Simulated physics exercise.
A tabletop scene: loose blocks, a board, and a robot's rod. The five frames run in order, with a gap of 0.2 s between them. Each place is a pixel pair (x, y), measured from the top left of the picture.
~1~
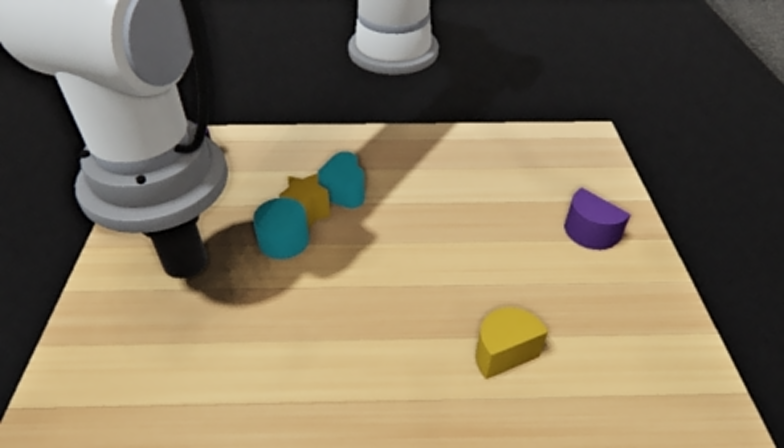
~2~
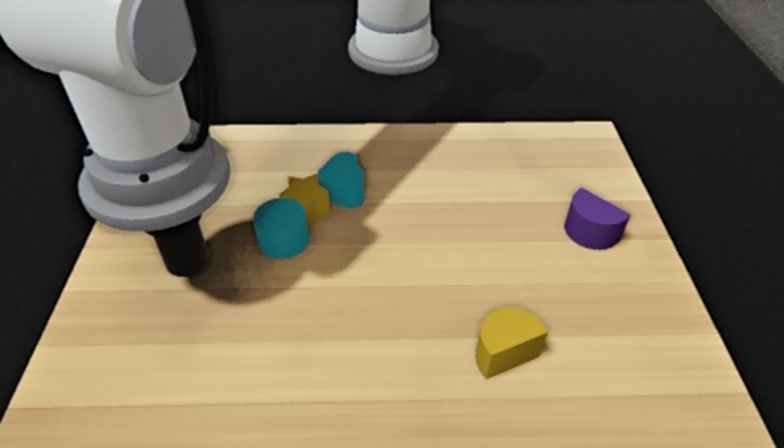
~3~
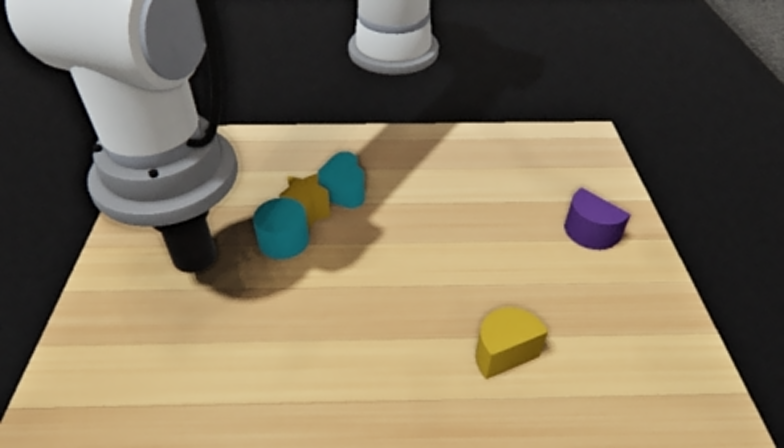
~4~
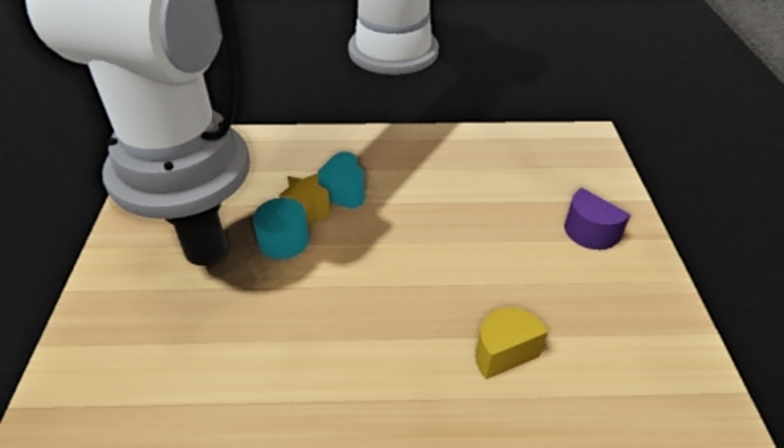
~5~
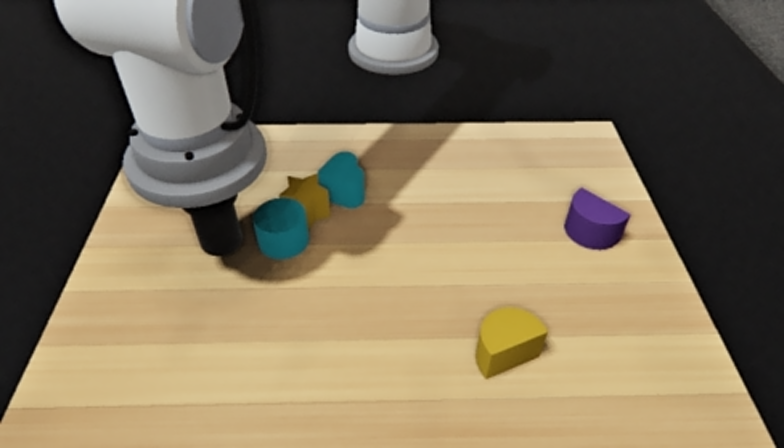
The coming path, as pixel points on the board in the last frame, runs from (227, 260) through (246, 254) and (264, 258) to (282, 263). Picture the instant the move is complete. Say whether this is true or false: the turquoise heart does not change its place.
This is true.
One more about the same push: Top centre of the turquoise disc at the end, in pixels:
It will likely be found at (315, 213).
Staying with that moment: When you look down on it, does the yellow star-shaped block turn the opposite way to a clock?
I'd say yes.
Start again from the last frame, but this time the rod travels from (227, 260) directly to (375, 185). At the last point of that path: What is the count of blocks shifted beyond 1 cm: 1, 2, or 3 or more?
It's going to be three or more.
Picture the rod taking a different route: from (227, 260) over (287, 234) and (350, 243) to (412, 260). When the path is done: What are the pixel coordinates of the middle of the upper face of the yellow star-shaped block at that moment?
The spot you're after is about (325, 181) in the image.
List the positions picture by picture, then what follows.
In the first picture, lower end of the rod (186, 264), tops of blocks, turquoise disc (279, 214), yellow star-shaped block (303, 187), turquoise heart (343, 167).
In the second picture, rod (188, 263), blocks as before.
In the third picture, rod (195, 259), blocks as before.
In the fourth picture, rod (207, 252), blocks as before.
In the fifth picture, rod (222, 243), turquoise disc (279, 214), yellow star-shaped block (303, 187), turquoise heart (343, 167).
On the path given first. Halfway along, rod (253, 239); turquoise disc (294, 213); yellow star-shaped block (307, 184), turned 15° anticlockwise.
At the end, rod (279, 246); turquoise disc (315, 213); yellow star-shaped block (311, 184), turned 35° anticlockwise; turquoise heart not moved.
